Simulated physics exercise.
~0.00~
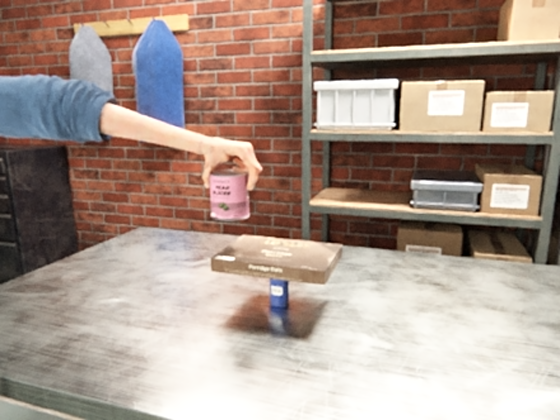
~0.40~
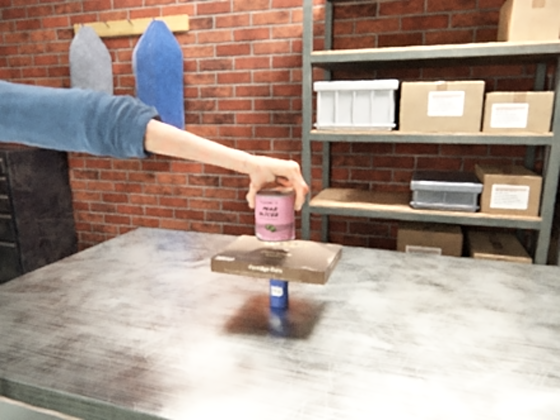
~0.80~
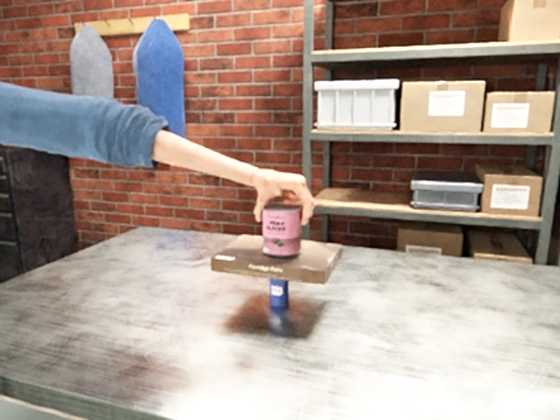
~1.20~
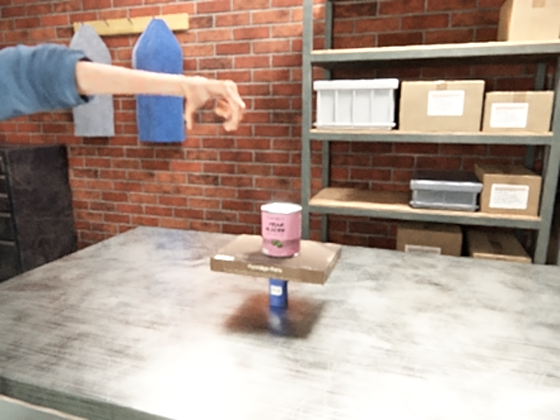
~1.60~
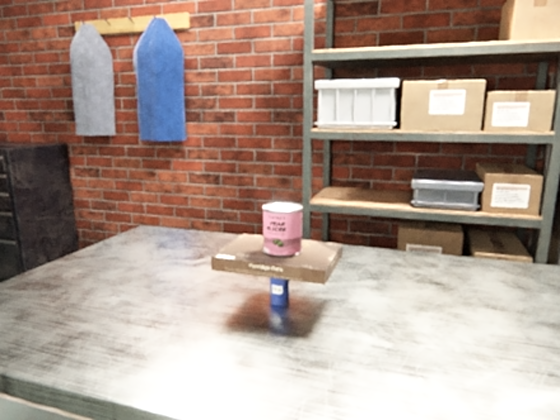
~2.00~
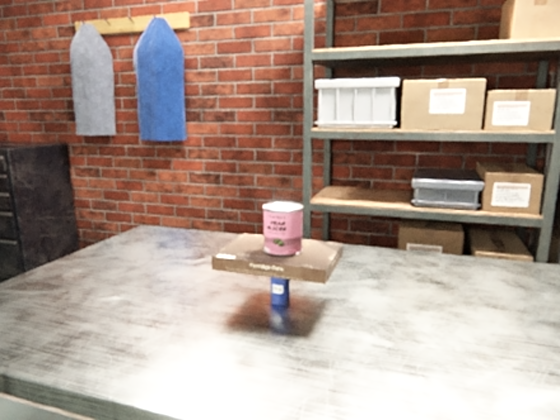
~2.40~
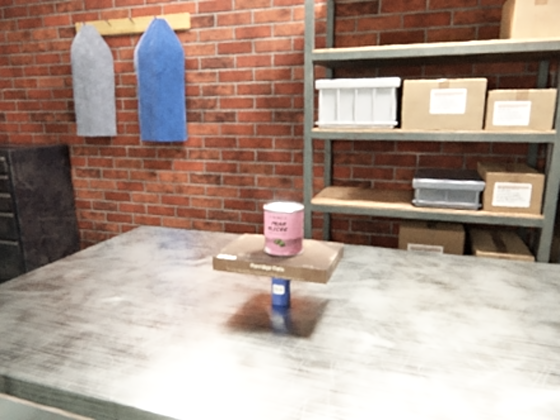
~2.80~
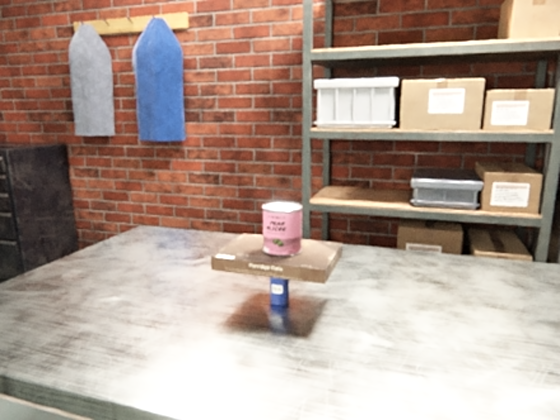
A pink tin, gripped from above by a hand reaching in from the left, hovers over a flat brown packet balanced on a small blue shaker. The arm carries the tin to the right, above the packet, then lowers it onto the top, slightly right of the middle. The fingers let go, and the hand draws back to the left until it is out of view. Left alone on the grey table, the tin, packet and shaker stay in place, and the stack holds, still balanced at the end.
